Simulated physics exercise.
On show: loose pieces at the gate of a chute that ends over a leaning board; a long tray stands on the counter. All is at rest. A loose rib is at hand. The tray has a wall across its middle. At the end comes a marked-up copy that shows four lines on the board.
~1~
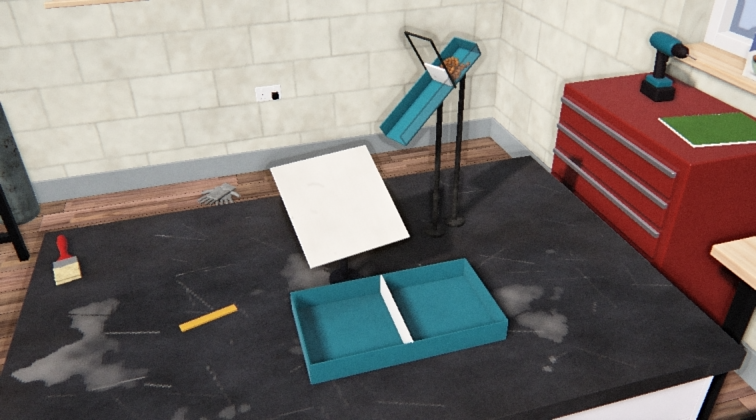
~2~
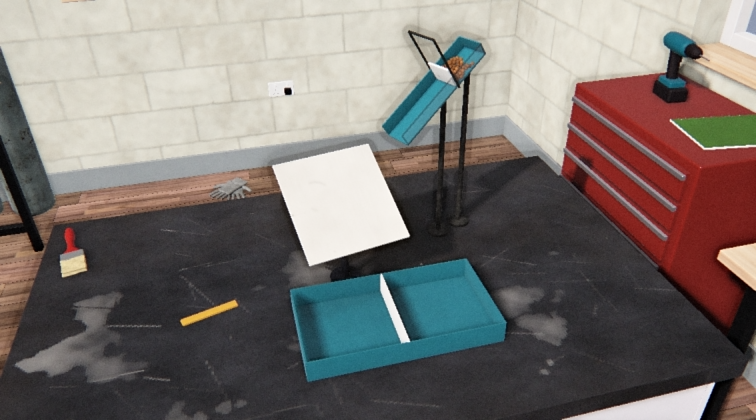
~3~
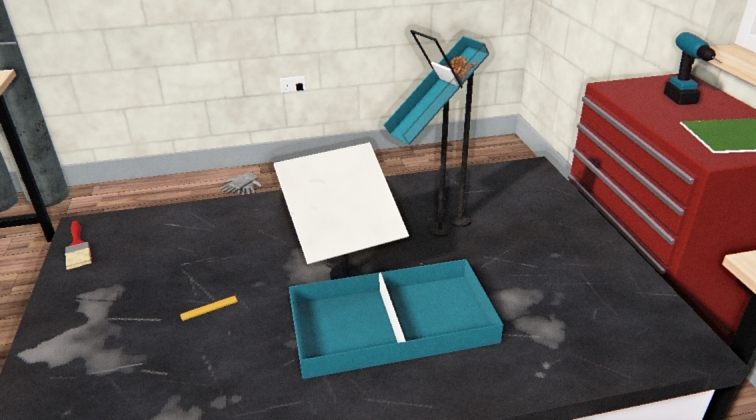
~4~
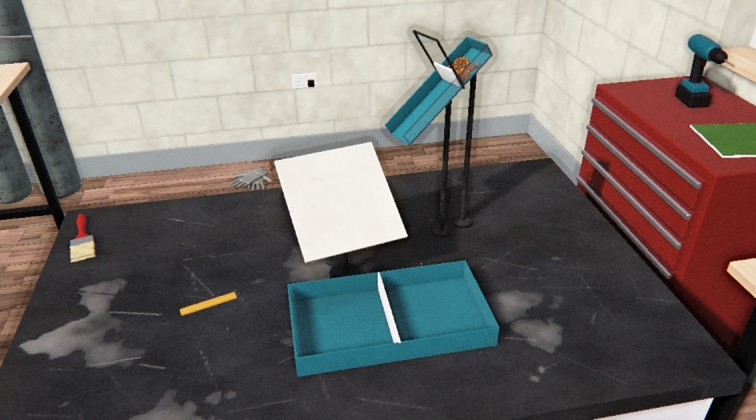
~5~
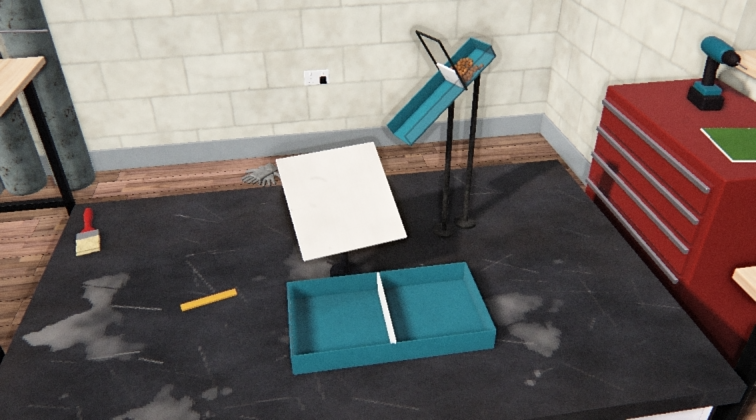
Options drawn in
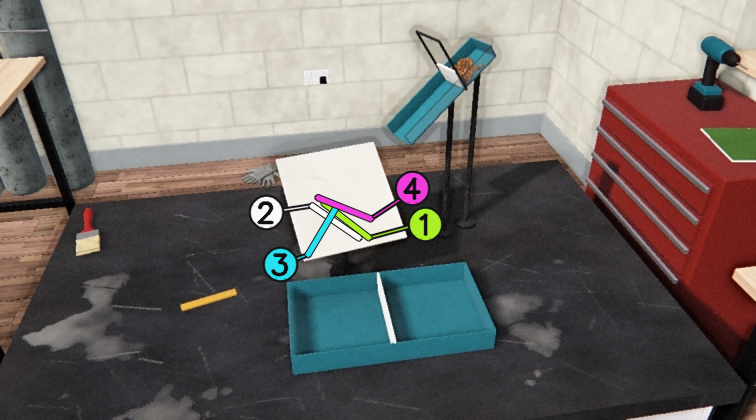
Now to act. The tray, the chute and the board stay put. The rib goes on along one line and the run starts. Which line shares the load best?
2 is best.
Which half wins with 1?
Right.
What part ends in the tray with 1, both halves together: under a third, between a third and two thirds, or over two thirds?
Over two thirds.
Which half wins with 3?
The left half.
On the marked copy, line 1 from (324, 203) to (369, 237); line 2 from (312, 205) to (358, 238); line 3 from (335, 208) to (308, 254); line 4 from (317, 197) to (370, 218).
For line 1, of what is caught, a small part in the left half, nearly all in the right.
For line 2, of what is caught, about a third in the left half, about two thirds in the right.
For line 3, of what is caught, most in the left half, a small part in the right.
For line 4, of what is caught, a small part in the left half, most in the right.
